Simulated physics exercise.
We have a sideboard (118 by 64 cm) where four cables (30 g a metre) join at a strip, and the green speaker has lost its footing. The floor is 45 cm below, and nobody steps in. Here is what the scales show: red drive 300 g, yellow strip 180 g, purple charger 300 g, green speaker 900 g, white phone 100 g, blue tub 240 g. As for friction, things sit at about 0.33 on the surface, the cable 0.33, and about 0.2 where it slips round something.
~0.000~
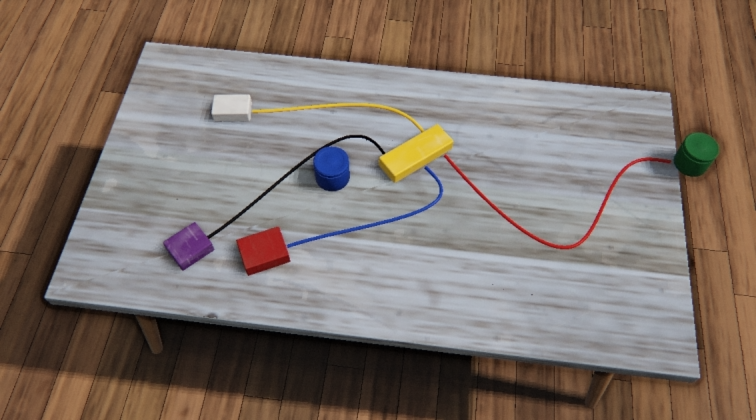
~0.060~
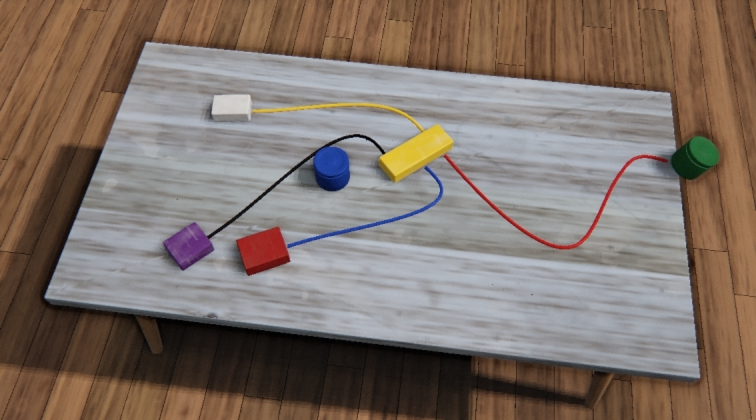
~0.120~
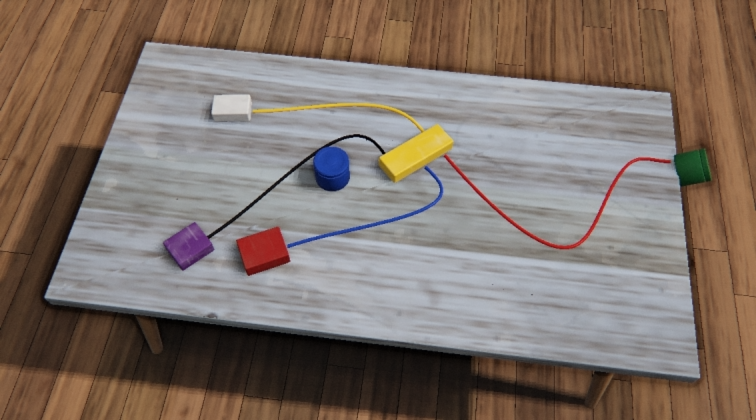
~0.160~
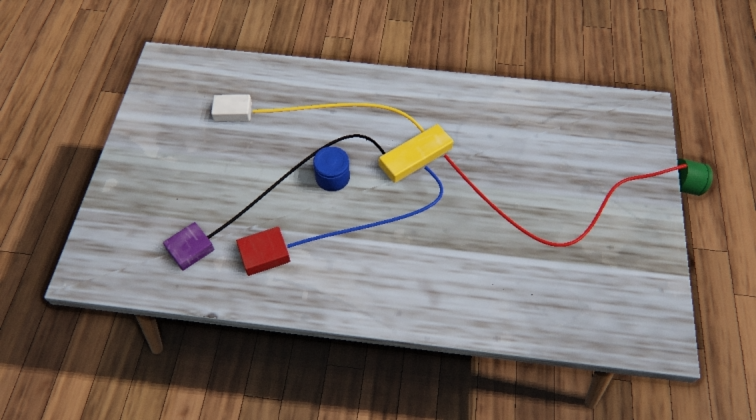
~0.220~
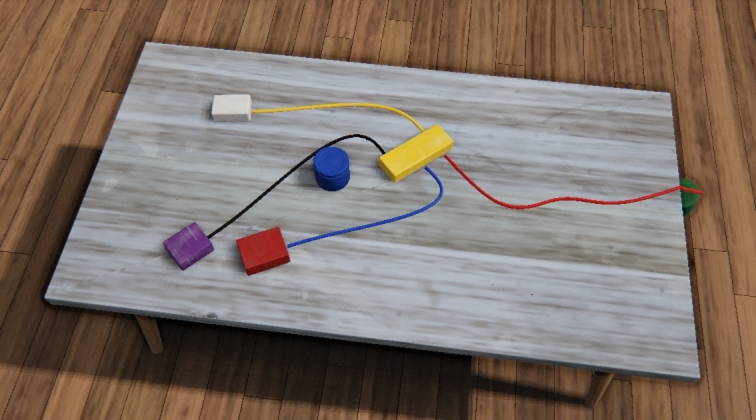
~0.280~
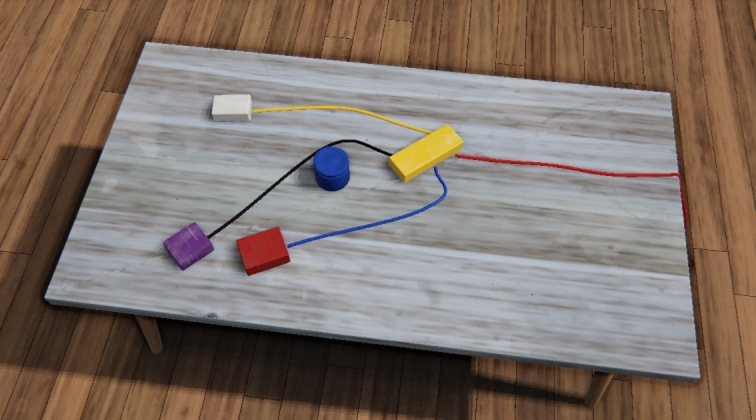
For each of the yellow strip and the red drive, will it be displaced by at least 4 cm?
Per item: Yellow strip: Yes; red drive: Yes.
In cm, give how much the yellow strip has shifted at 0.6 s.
28 cm.
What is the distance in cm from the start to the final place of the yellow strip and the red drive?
Roughly 32 centimetres, then 16 centimetres.
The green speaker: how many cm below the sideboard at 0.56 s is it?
Depth: About 40 cm.
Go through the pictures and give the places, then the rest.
In the first picture, yellow strip (417, 149); red drive (262, 247); red cable runs through (464, 177) (509, 220) (569, 247) (603, 205) (633, 163).
In the second picture, green speaker (701, 149); red cable runs through (464, 177) (569, 247) (630, 161).
In the third picture, green speaker (693, 168); red cable runs through (464, 177) (569, 247) (632, 162).
In the fourth picture, green speaker (690, 177); red cable runs through (464, 177) (569, 244) (651, 175).
In the fifth picture, green speaker (680, 198); red cable runs through (465, 176) (581, 200).
In the sixth picture, yellow strip (427, 149); red drive (262, 247); red cable runs through (486, 160) (550, 165) (614, 175) (678, 175).
After 0.6 s, the strip's end of the red cable at (577, 217); yellow strip 29 cm off its start, red drive 12 cm off its start, white phone 38 cm off its start.
After 0.8 s, the strip's end of the red cable at (588, 241); yellow strip 32 cm off its start, red drive 17 cm off its start, white phone 58 cm off its start.
After 1.1 s, the strip's end of the red cable at (588, 241); yellow strip 32 cm off its start at (561, 223), red drive 17 cm off its start at (351, 233), white phone 59 cm off its start at (513, 138).
After 1.4 s, the strip's end of the red cable at (588, 241); yellow strip 32 cm off its start, red drive 17 cm off its start, white phone 59 cm off its start.
After 2.6 s, the strip's end of the red cable at (588, 241); yellow strip 32 cm off its start at (561, 223), red drive 17 cm off its start at (351, 233), white phone 59 cm off its start at (513, 138), purple charger 21 cm off its start at (281, 188).
